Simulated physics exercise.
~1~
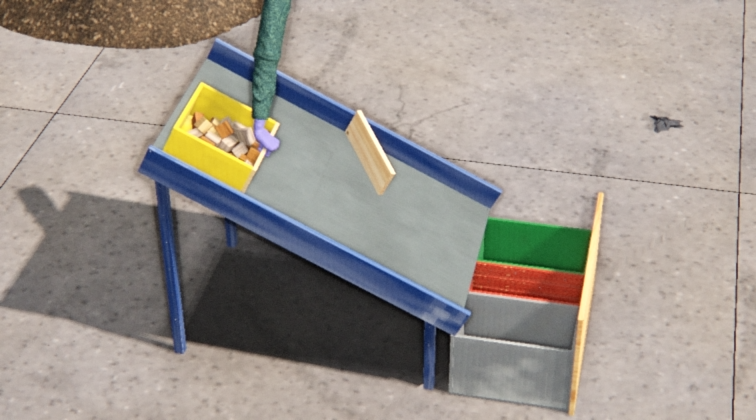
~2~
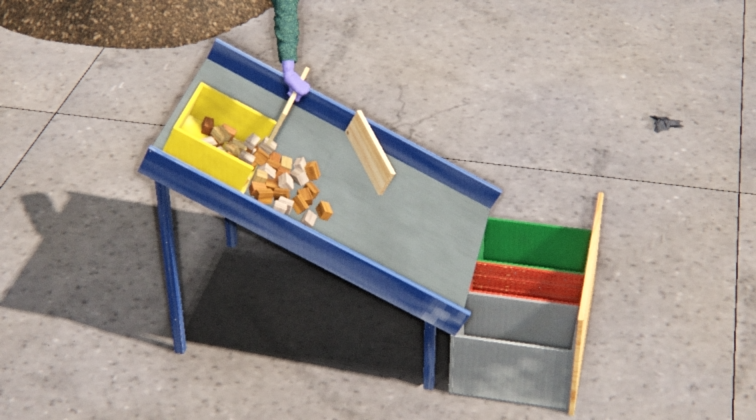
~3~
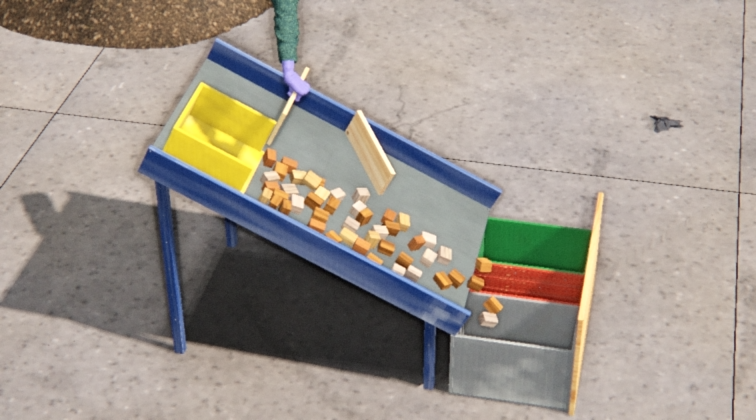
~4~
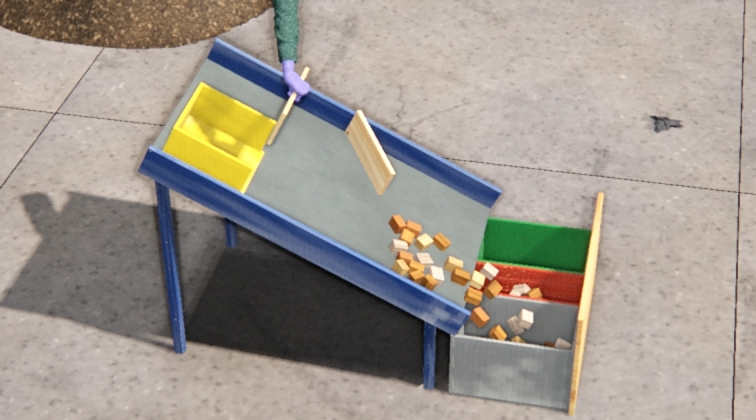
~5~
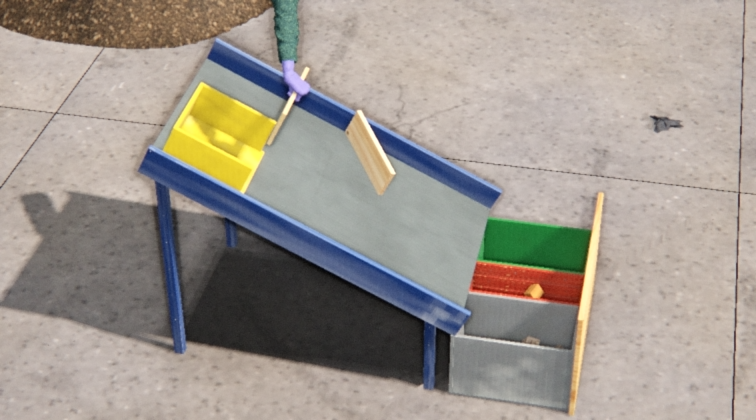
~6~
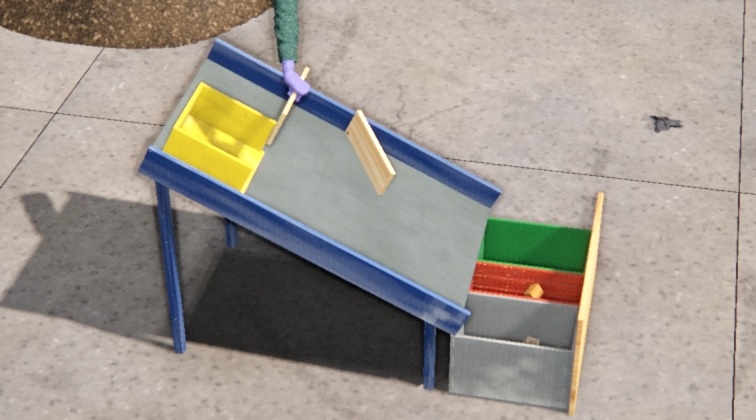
Gloved hand lifting a gate from a yellow pen, sending wooden blocks sliding down a sloping table into red and grey bins.
